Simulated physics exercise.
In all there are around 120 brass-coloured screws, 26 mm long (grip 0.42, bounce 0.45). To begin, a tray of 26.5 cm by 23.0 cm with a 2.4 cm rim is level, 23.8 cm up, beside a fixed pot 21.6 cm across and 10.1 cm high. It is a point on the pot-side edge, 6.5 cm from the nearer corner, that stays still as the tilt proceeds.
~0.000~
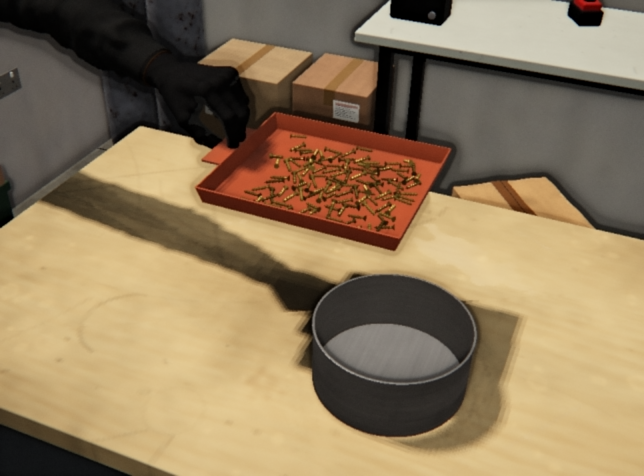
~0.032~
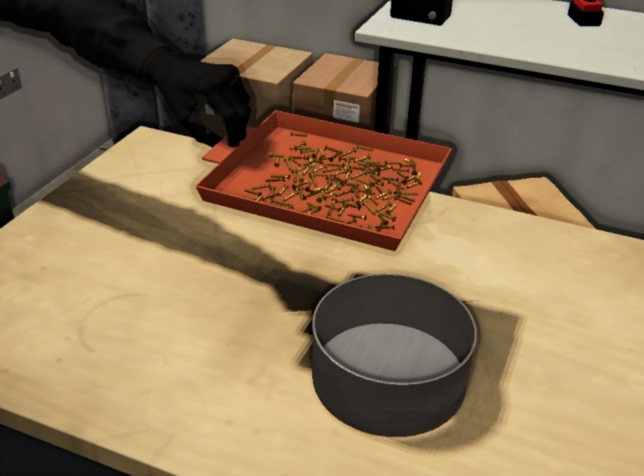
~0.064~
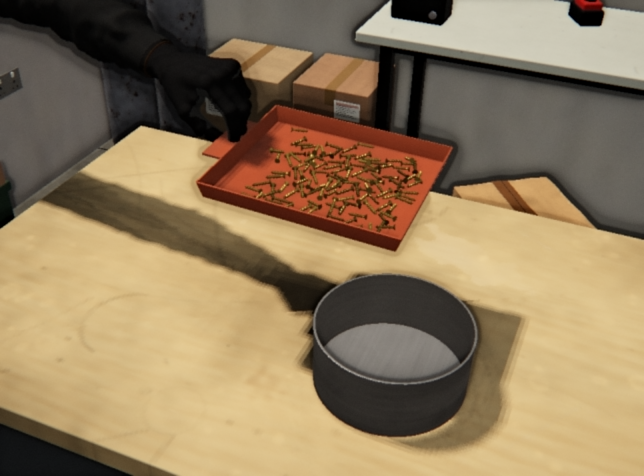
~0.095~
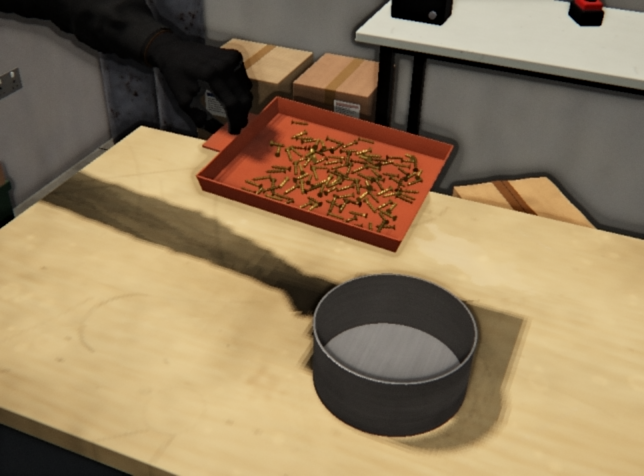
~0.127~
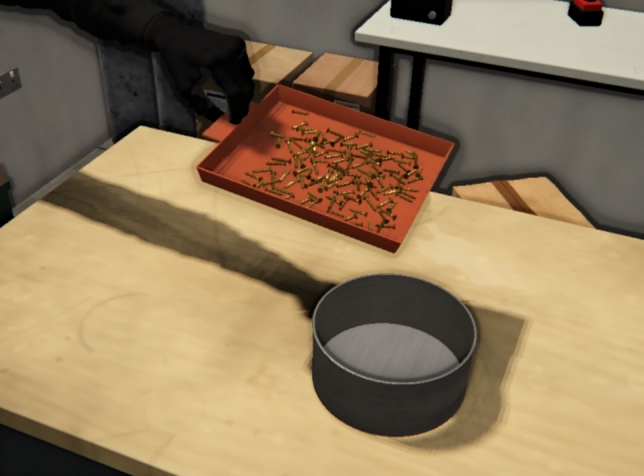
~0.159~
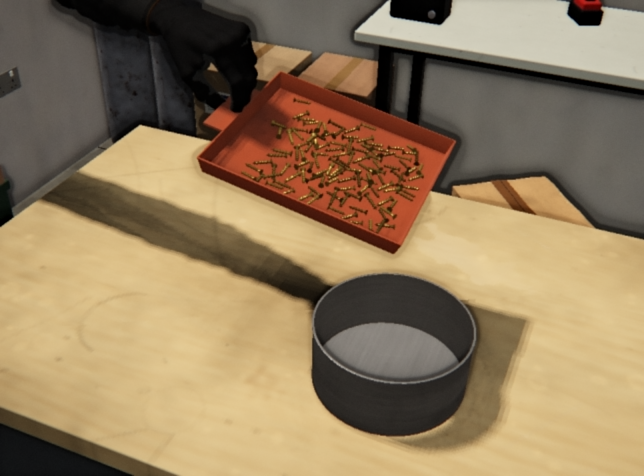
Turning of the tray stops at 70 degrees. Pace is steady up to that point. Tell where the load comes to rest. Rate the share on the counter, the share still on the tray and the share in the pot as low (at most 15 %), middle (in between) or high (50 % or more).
Counter - low; tray - middle; pot - high.
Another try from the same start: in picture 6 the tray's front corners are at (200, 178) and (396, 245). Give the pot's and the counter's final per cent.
Pot: 75, counter: 5.
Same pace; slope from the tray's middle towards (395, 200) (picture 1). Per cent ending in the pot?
Some 40 per cent.
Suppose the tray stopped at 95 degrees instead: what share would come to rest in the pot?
95 per cent.
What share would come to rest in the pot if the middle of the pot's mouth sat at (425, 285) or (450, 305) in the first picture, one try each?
About 10 and 50 per cent.
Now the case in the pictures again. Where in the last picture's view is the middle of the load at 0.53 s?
Close to pixel (403, 201).
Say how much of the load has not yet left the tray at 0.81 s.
About 40%.
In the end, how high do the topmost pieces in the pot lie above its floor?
Around 1.5 cm above the floor.
After 0.38 s, tilt 42 degrees; the tray holds 100 %, the pot 0 %.
After 0.53 s, tilt 61 degrees; the tray holds 100 %, the pot 0 %.
After 0.81 s, tilt 70 degrees; the tray holds 40 %, the pot 35 %.
In the end, at 2.0 s, counter 5 %, tray 35 %, pot 65 %.
